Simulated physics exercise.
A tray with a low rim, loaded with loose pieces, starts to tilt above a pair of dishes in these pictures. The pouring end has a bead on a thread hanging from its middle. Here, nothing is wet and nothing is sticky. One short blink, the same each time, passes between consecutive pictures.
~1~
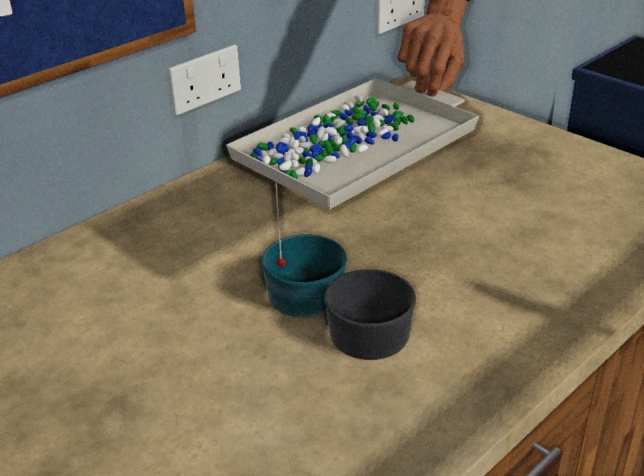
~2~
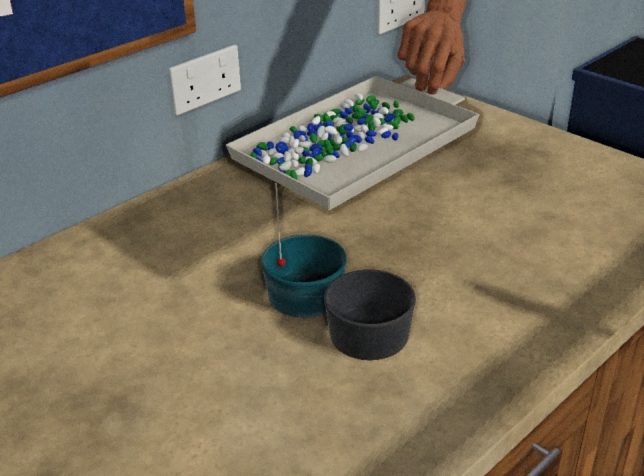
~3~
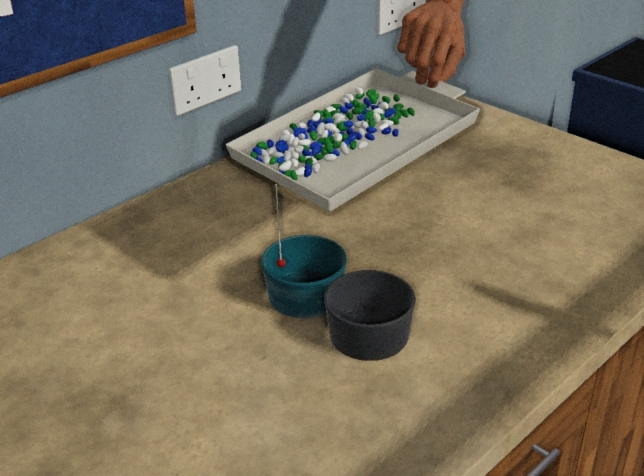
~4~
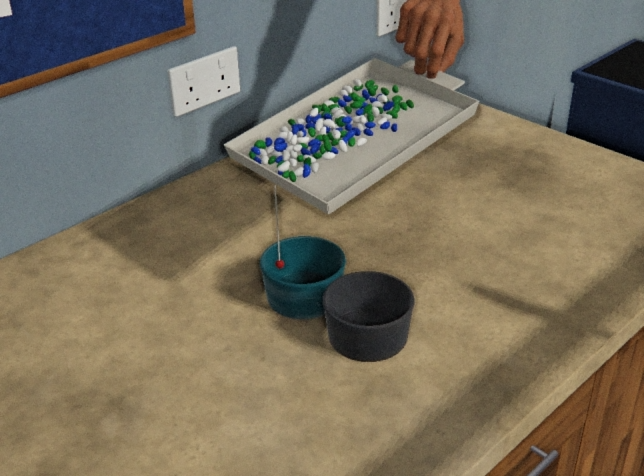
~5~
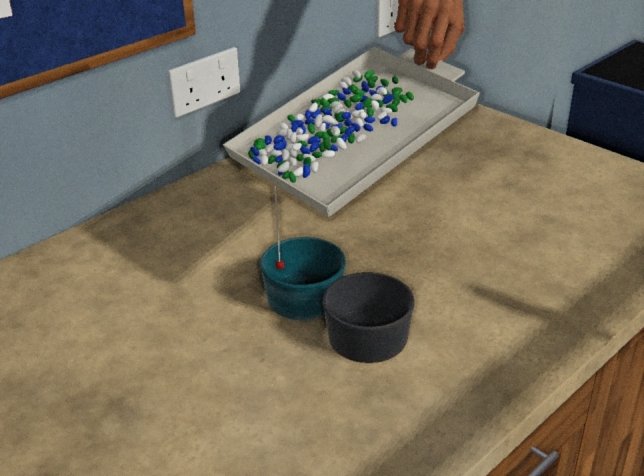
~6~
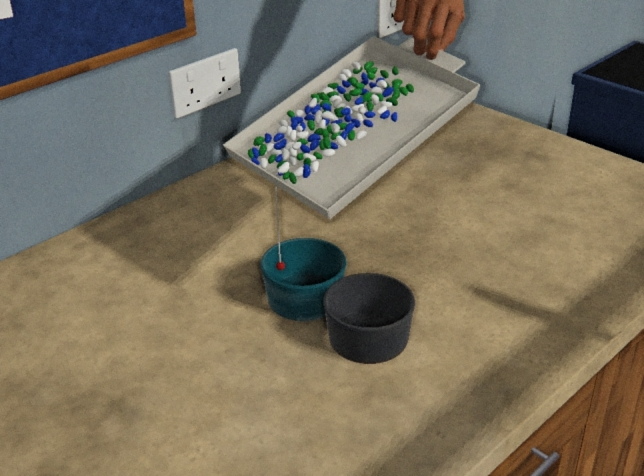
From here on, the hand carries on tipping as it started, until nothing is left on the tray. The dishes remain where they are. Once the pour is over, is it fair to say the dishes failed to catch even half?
Turns out most of it gets away in the end.
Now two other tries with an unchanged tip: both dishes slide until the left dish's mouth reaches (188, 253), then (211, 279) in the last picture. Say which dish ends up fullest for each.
The right of the pair the first time, the right of the pair the second.
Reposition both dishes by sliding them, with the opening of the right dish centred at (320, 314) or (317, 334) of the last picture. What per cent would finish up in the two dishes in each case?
Roughly 60% the first time and 80% the second time.
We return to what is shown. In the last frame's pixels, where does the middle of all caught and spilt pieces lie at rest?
Near pixel (287, 354).
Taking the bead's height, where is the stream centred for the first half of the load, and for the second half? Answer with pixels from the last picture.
I'd say close to (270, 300) at first and close to (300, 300) later on.
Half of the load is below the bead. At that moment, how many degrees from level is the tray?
Reading: Some 115°.
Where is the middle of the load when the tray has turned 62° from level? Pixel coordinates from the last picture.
In the last view the centre sits at roughly (306, 149).
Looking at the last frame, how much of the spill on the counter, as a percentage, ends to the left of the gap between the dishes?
Left fraction: Around 90 per cent.
Soon after the last picture, tray tipped steeply; nearly all on the tray; a stray few outside both; a stray few in the air.
A little later, tray tipped past a quarter turn; nearly all on the tray; a small part outside both; a small part in the air.
Later still, tray tipped past a quarter turn; a small part in the right dish; a stray few in the left dish; nearly all outside both.
At rest, tray tipped past a quarter turn; a small part in the right dish; a stray few in the left dish; nearly all outside both.
